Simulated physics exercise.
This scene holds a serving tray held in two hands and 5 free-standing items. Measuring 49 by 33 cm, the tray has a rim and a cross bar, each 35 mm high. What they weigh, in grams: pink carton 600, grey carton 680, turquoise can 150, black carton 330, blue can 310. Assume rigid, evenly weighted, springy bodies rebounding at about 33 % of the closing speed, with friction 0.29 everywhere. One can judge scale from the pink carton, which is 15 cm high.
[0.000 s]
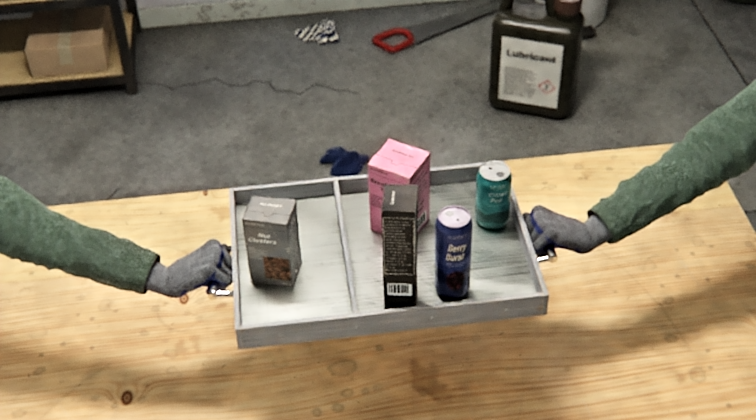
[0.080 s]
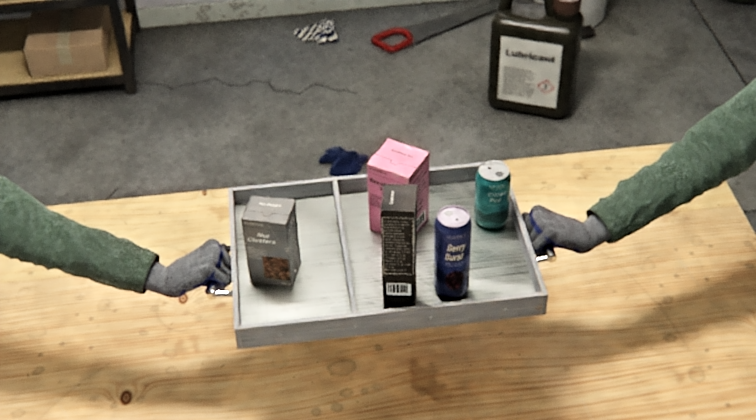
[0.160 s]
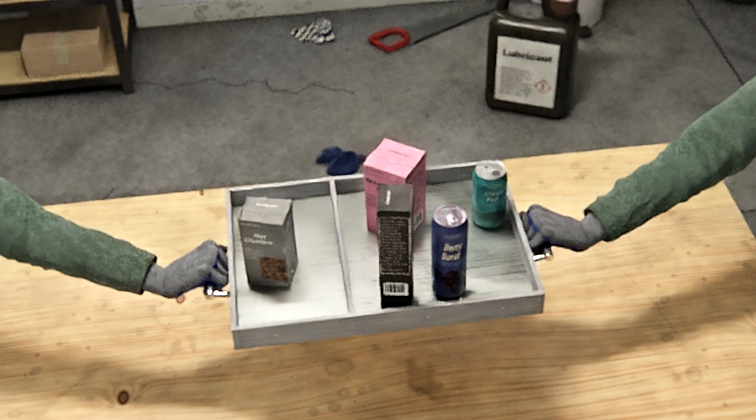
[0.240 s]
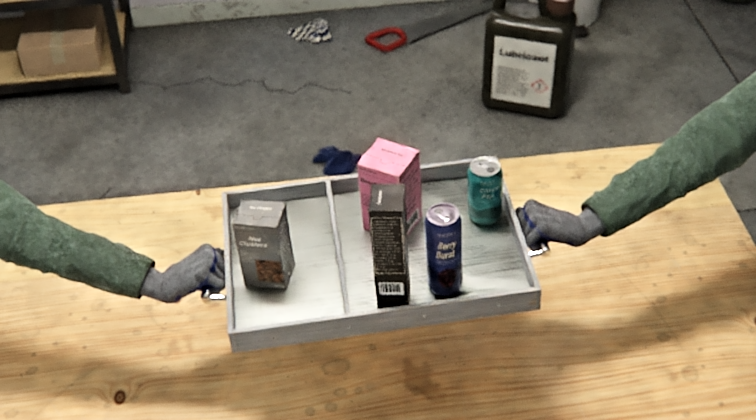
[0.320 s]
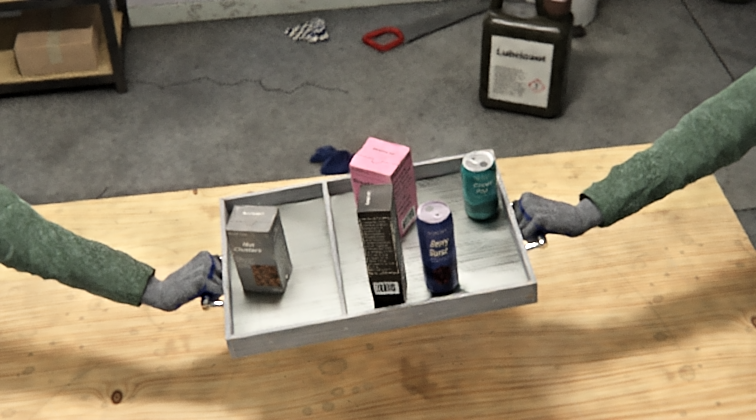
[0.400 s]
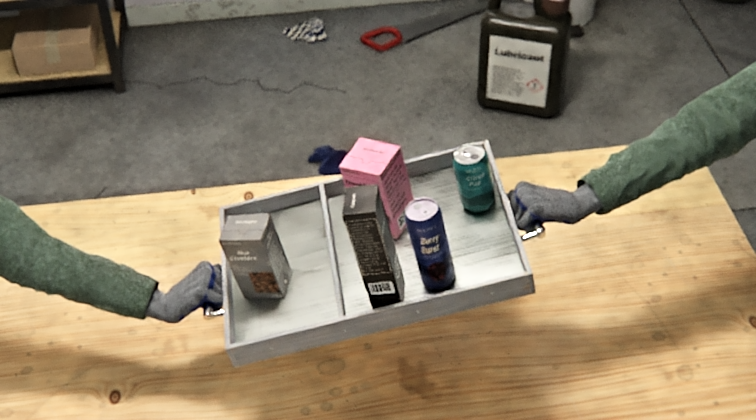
Gloved hands holding a grey serving tray of three cartons and two cans level above a wooden table, then tilting it left-side down.
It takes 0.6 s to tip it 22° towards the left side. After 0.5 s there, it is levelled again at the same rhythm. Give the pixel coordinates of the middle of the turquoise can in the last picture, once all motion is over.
Its middle lies at about (399, 210).
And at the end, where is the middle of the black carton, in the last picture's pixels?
Its centre ends close to (295, 279) in the last view.
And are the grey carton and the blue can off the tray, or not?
Once it settles, the grey carton has gone out of bounds; as for the blue can, it keeps within bounds.
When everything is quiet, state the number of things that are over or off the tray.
3.
After 0.90 s, tray tilted 22°, left edge down; turquoise can moved 10 cm near (410, 186); black carton 69° off its base; grey carton 15° off its base.
After 1.50 s, tray tilted 11°, left edge down; grey carton now off the tray; turquoise can moved 15 cm near (390, 208); black carton on its side.
In the end (3.9 s), off the tray, grey carton; toppled on the tray, black carton and blue can; not toppled but over 5 cm from the start, turquoise can; pink carton under 5 cm from the start. At the end, from the last picture's camera, turquoise can near (399, 210).
